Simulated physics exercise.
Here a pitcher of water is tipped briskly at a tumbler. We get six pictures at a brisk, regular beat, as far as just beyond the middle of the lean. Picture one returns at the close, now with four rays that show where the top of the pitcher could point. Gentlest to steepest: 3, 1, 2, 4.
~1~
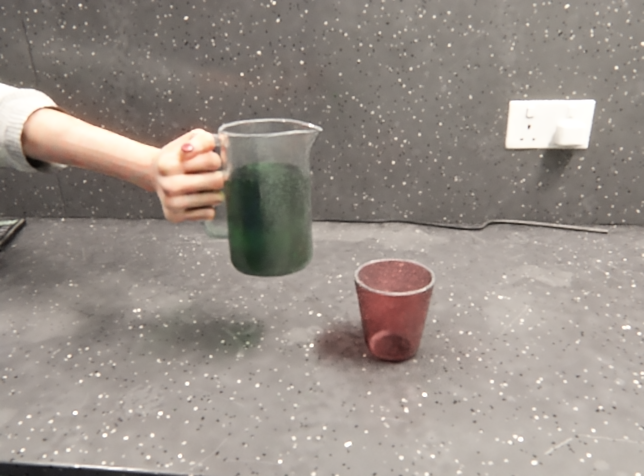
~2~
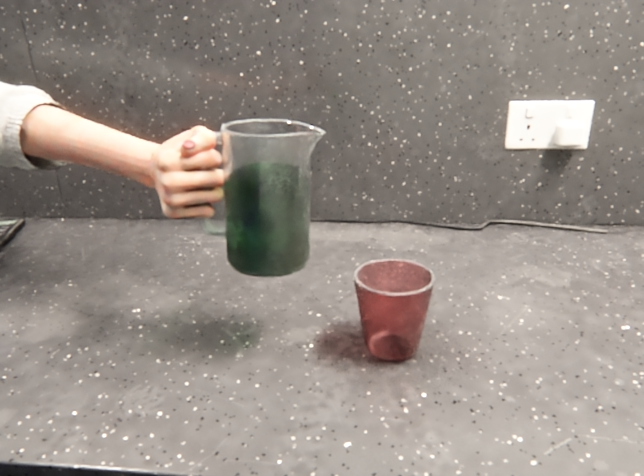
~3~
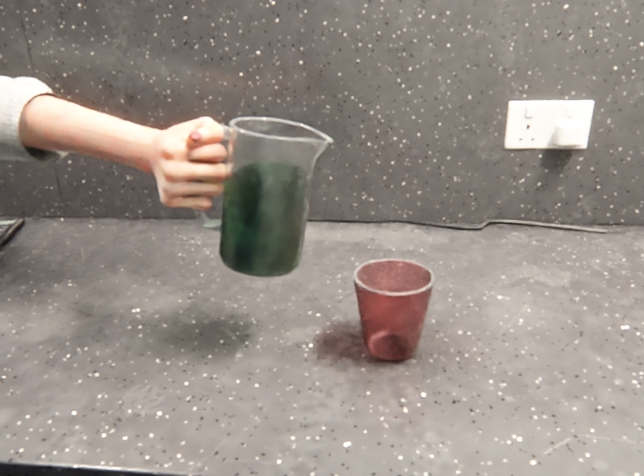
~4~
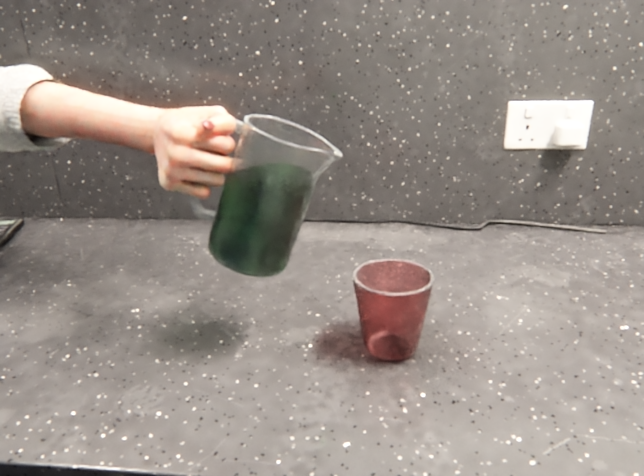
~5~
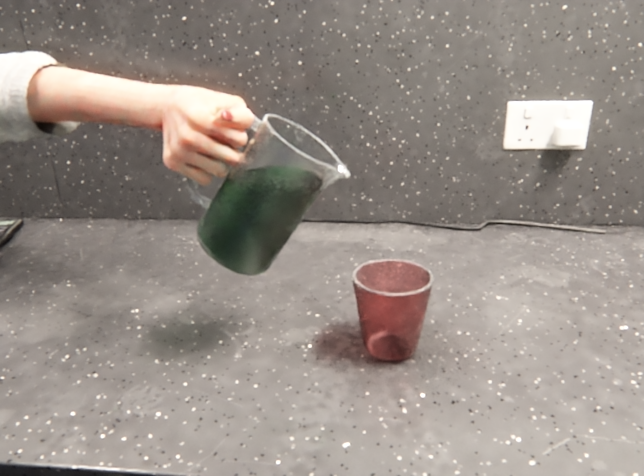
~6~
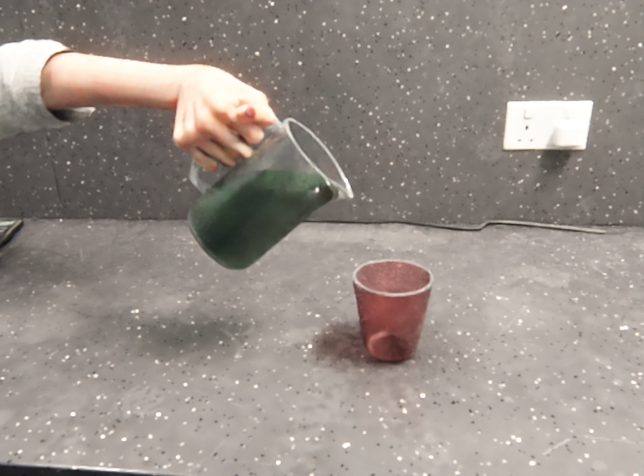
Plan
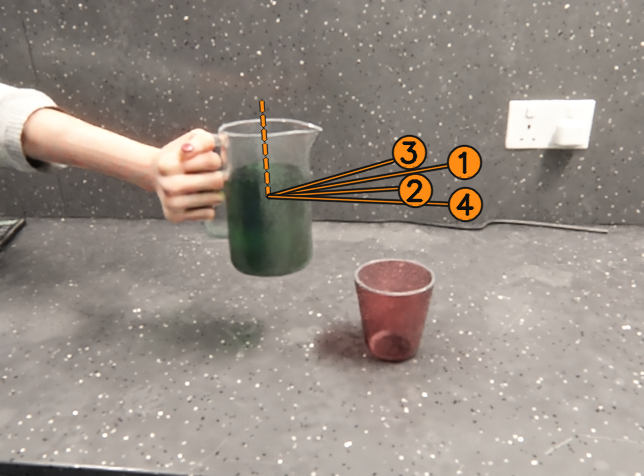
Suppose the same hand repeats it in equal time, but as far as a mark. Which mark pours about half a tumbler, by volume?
3 is best.
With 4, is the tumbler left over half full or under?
Over half.
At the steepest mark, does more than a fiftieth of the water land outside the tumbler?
Yes, it does.
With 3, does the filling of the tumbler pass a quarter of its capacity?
Yes, clearly.
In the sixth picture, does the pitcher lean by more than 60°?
No.
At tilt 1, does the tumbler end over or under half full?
Over half.
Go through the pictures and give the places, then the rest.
Upright, lip at (320, 130); rim of the tumbler round (394, 275); nothing has left yet, in the first frame.
Tipped about 3°, lip at (323, 133); nothing has left yet, in the second frame.
Tipped about 10°, lip at (330, 141); nothing has left yet, in the third frame.
Tipped about 21°, lip at (340, 155); nothing has left yet, in the fourth frame.
Tipped about 35°, lip at (348, 174); nothing has left yet, in the fifth frame.
Tipped about 49°, lip at (351, 196); nothing has left yet, in the sixth frame.
On the marked copy, 1 at (448, 165); 2 at (397, 188); 3 at (393, 160); 4 at (448, 204).
For tilt 1, the tumbler ends with about 66 % of what it can hold; 5 % of the water is spilt.
For tilt 2, the tumbler ends with about 67 % of what it can hold; 16 % of the water is spilt.
For tilt 3, the tumbler ends with about 53 % of what it can hold.
For tilt 4, the tumbler ends with about 76 % of what it can hold; 22 % of the water is spilt.
